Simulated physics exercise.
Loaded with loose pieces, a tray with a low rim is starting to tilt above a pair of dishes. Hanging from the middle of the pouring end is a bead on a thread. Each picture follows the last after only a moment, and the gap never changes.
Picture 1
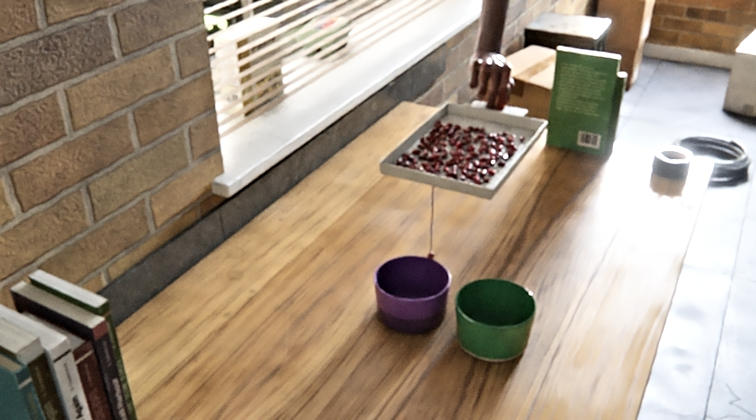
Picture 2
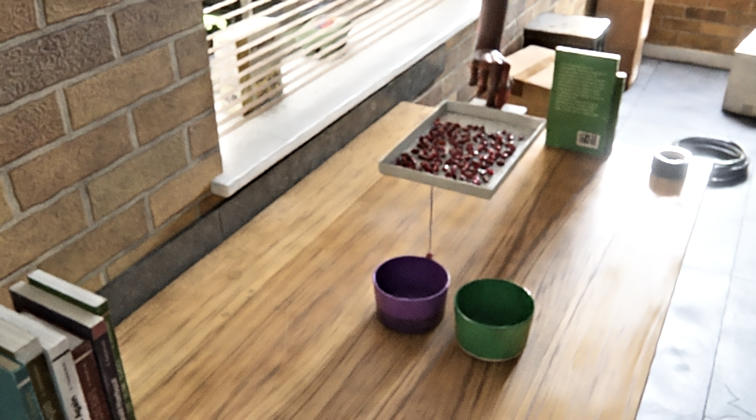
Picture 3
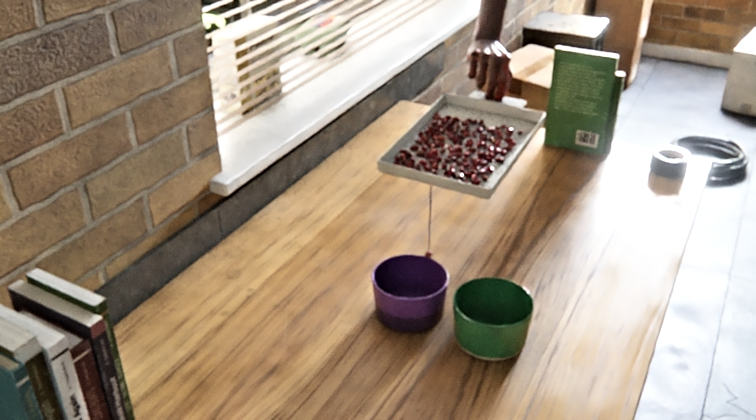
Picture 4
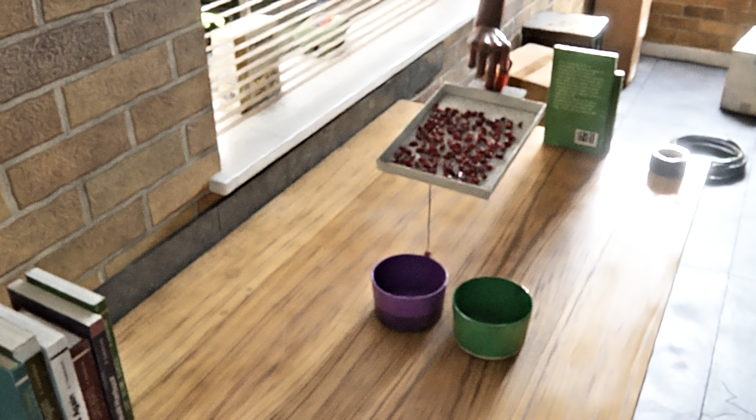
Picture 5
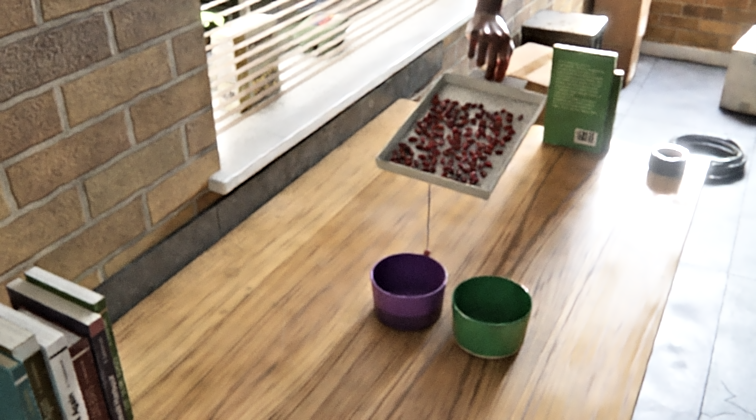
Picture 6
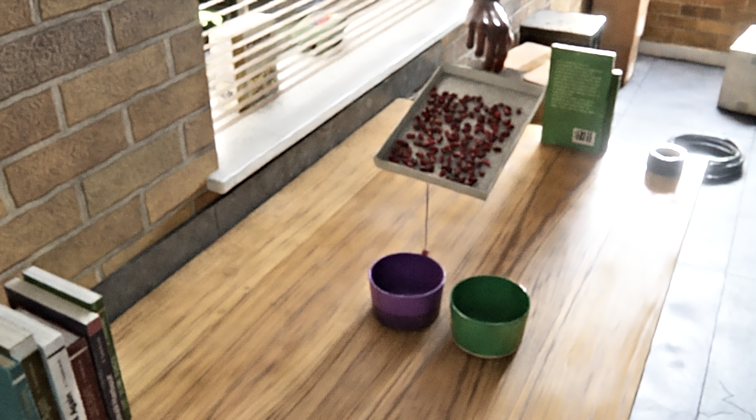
A dark hand gradually tilted a shallow tray of dark red beans above a purple bowl and a green one, raising its far end while a small bead hung on a thread from the near edge.
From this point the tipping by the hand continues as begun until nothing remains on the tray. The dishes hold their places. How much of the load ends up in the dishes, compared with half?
The dishes end up with more than half of it.
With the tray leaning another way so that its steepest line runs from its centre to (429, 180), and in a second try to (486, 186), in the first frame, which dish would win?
So, the dish at the left the first time round, the dish at the right the second.
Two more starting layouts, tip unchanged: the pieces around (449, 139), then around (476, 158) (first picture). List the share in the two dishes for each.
Try 1: 80 %; try 2: 80 %.
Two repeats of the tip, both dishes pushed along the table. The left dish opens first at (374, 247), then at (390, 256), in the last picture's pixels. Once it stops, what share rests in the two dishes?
First placement: Some 50 %; second placement: Some 60 %.
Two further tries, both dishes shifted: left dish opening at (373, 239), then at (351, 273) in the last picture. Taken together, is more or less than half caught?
For the earlier try a smaller portion is kept, for the later one a larger portion.
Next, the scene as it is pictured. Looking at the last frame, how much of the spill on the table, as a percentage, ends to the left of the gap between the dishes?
About 70 percent.
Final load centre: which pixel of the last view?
Roughly at pixel (442, 319).
Just after the last frame, tray tipped steeply; every one on the tray.
A moment on, tray tipped right over; almost all on the tray; just a few in the right dish; just a few outside both; just a few in the air.
Further on, tray tipped past a quarter turn; roughly a third in the right dish; roughly a third in the left dish; roughly a quarter outside both.
When it is over, tray tipped past a quarter turn; roughly a third in the right dish; roughly a third in the left dish; roughly a quarter outside both.
